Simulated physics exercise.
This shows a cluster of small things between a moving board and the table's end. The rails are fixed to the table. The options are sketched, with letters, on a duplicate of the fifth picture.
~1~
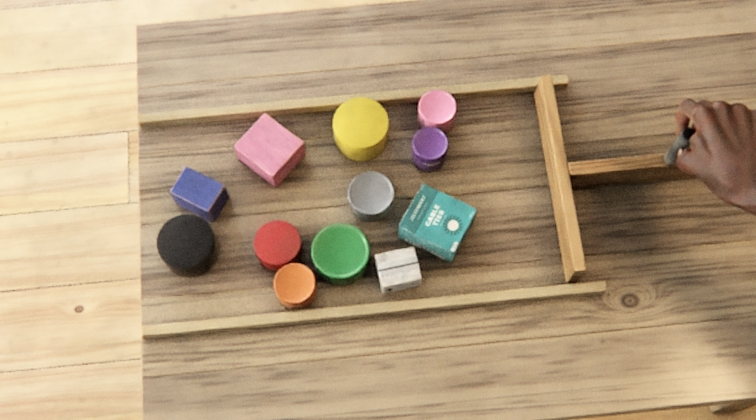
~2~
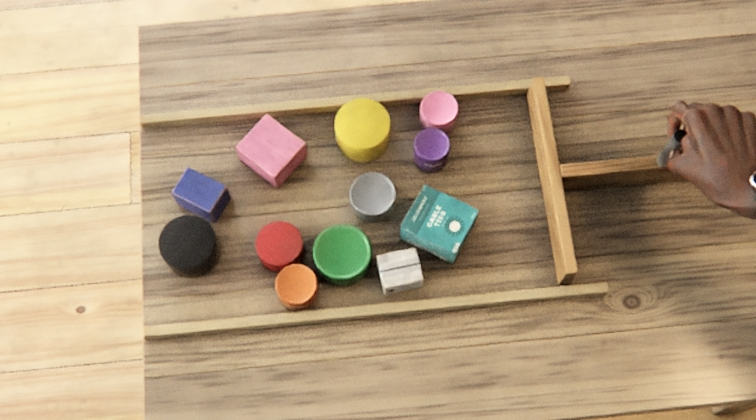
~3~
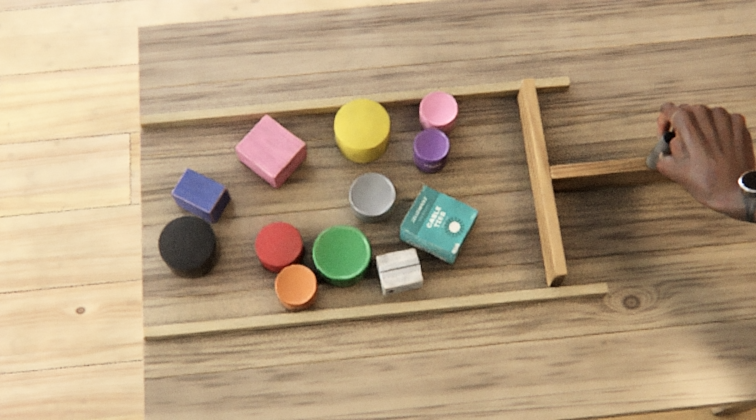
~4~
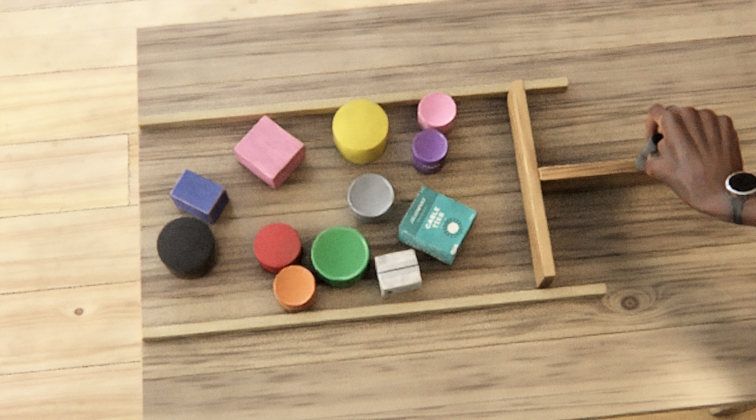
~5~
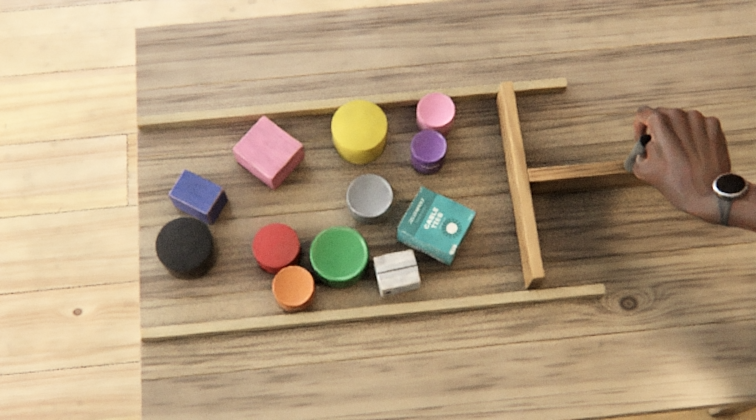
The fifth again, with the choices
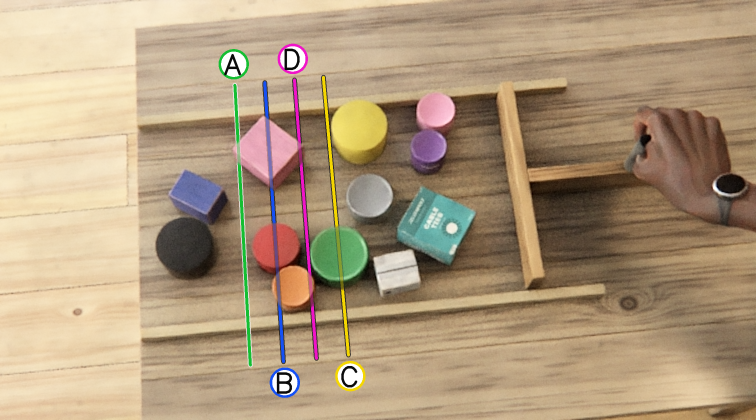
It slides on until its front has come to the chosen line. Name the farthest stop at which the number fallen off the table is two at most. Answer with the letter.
It should halt at B.
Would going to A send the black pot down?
Yes.
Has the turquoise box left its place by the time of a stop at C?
By then, yes.
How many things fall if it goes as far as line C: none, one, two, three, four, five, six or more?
By then, none.
On the marked copy, A at (242, 218); B at (274, 215); C at (335, 209); D at (305, 212).
Following B. Soon after the start, board (433, 184); pink jar (397, 120); white box (380, 279).
Later, board (343, 193); black pot (160, 250); blue block (190, 189).
In the end, board (275, 199); blue block over the edge; black pot over the edge; two fallen.
As for the rest, A drops four; C is within the limit but short; D is within the limit but short.
